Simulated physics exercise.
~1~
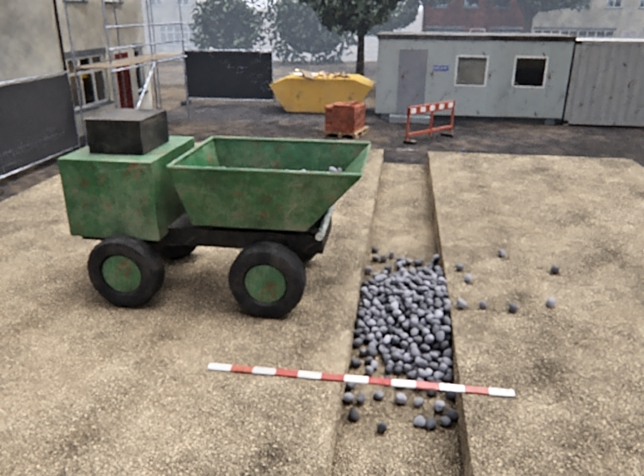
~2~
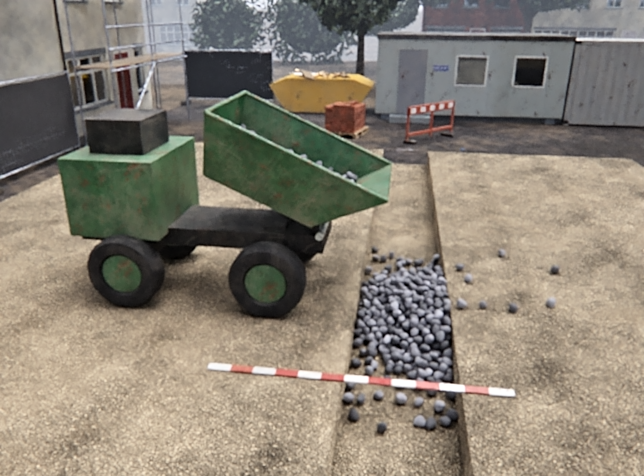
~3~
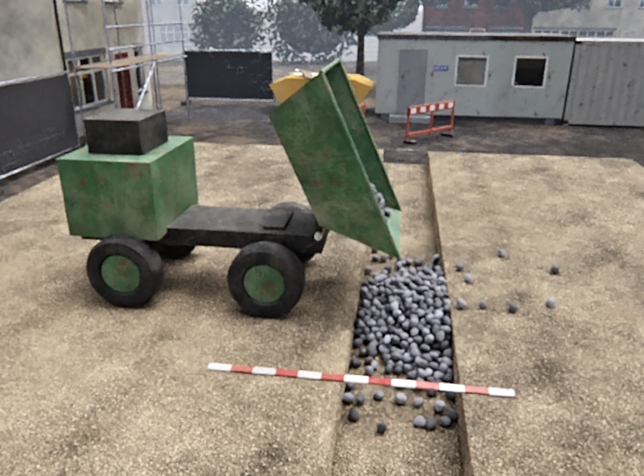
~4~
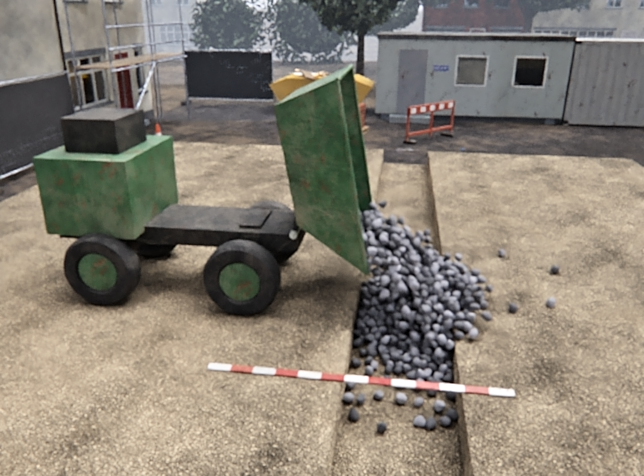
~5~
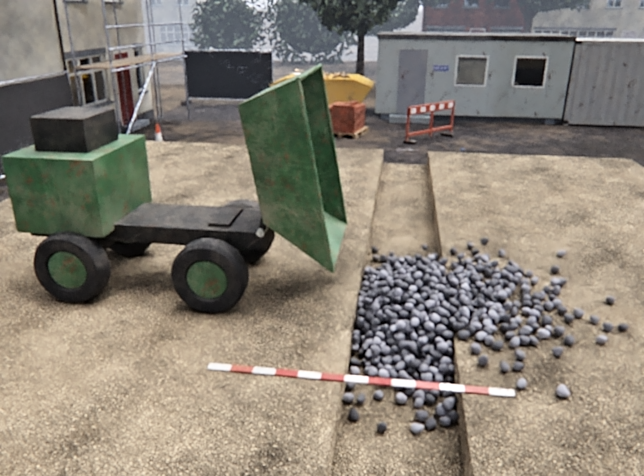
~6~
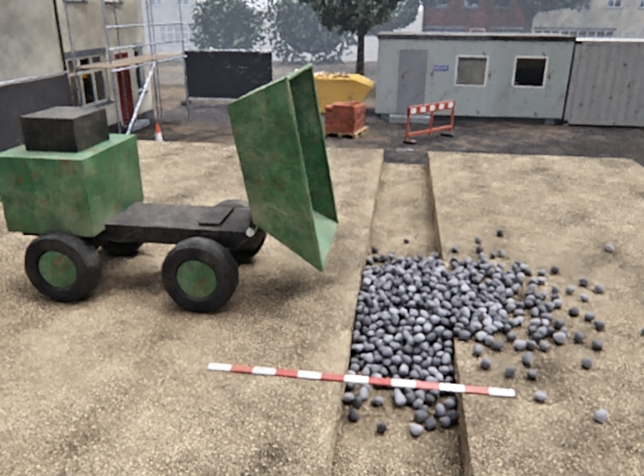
At the start, a green dumper with black wheels stands left of a trench holding a heap of grey stones, with a red and white striped pole lying across it. The body begins to tip toward the trench, showing the stones inside. It swings up steeply while the load stays mostly within. Then the stones pour out onto the old heap as the machine backs away to the left. The pile spills over the right edge and scatters across the ground. Finally the body stays raised and empty, with stones filling part of the trench and strewn beyond it.
